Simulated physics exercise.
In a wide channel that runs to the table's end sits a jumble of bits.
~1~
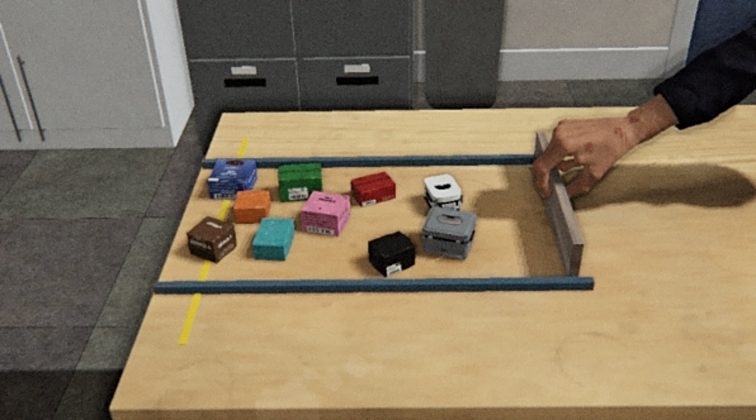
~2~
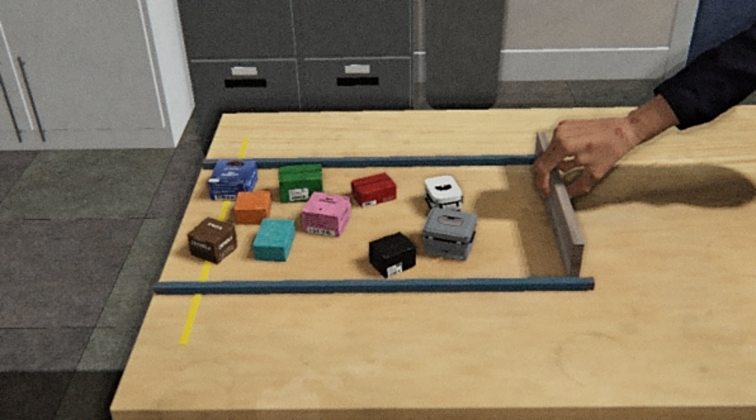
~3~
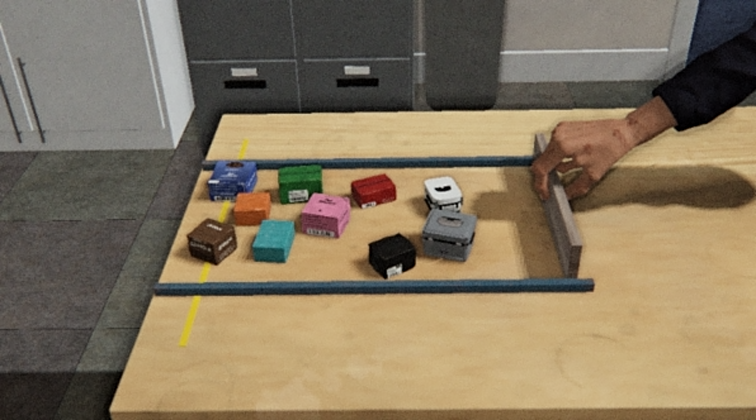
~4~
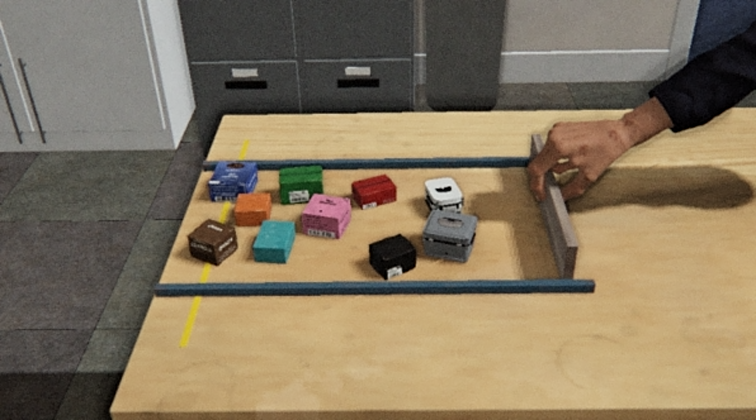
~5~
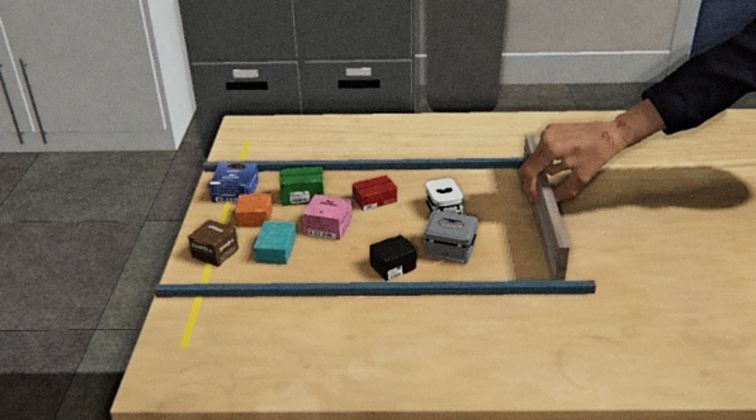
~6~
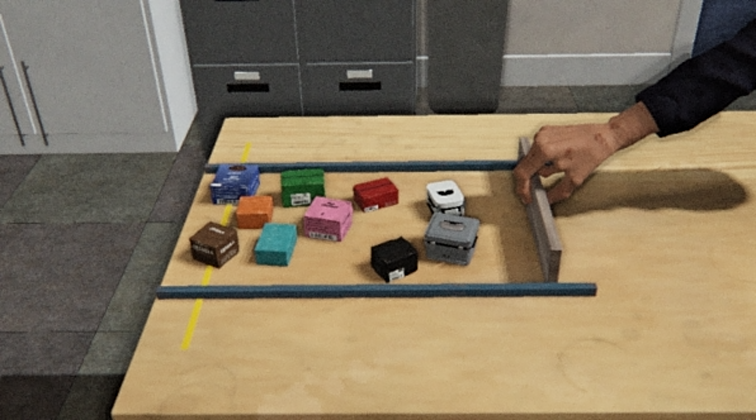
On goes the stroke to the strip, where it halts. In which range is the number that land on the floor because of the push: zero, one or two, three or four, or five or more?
I reckon the number that spills over the end lands at five or more.
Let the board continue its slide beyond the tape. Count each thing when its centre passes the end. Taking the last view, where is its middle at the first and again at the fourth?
Around (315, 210); afterwards around (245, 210).
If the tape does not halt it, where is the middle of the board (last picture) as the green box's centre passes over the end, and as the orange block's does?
Green box: (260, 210); orange block: (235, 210).
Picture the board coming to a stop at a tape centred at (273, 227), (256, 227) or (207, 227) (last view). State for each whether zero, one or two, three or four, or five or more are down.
In turn: 1 or 2, either three or four, five or more.
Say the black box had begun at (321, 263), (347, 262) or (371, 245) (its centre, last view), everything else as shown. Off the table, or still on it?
Well, in that order it goes off, goes off and goes off.
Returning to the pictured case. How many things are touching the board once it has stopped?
3 in contact.
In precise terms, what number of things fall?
It comes to 6.
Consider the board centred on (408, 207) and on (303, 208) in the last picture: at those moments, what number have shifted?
Moved so far: 4, then 10.
Soon after, none off yet; brown box at rest near (215, 245); blue box at rest near (236, 185); orange block at rest near (255, 212).
Then, none off yet; brown box at rest near (215, 245); blue box moving near (227, 184); orange block at rest near (255, 212).
Further on, one off so far; brown box moved about its own width near (164, 250); blue box falling; orange block moved about its own width near (223, 209).
At rest, the number that fall off is five or more; fallen, black box, green box, turquoise block, orange block, blue box and brown box.
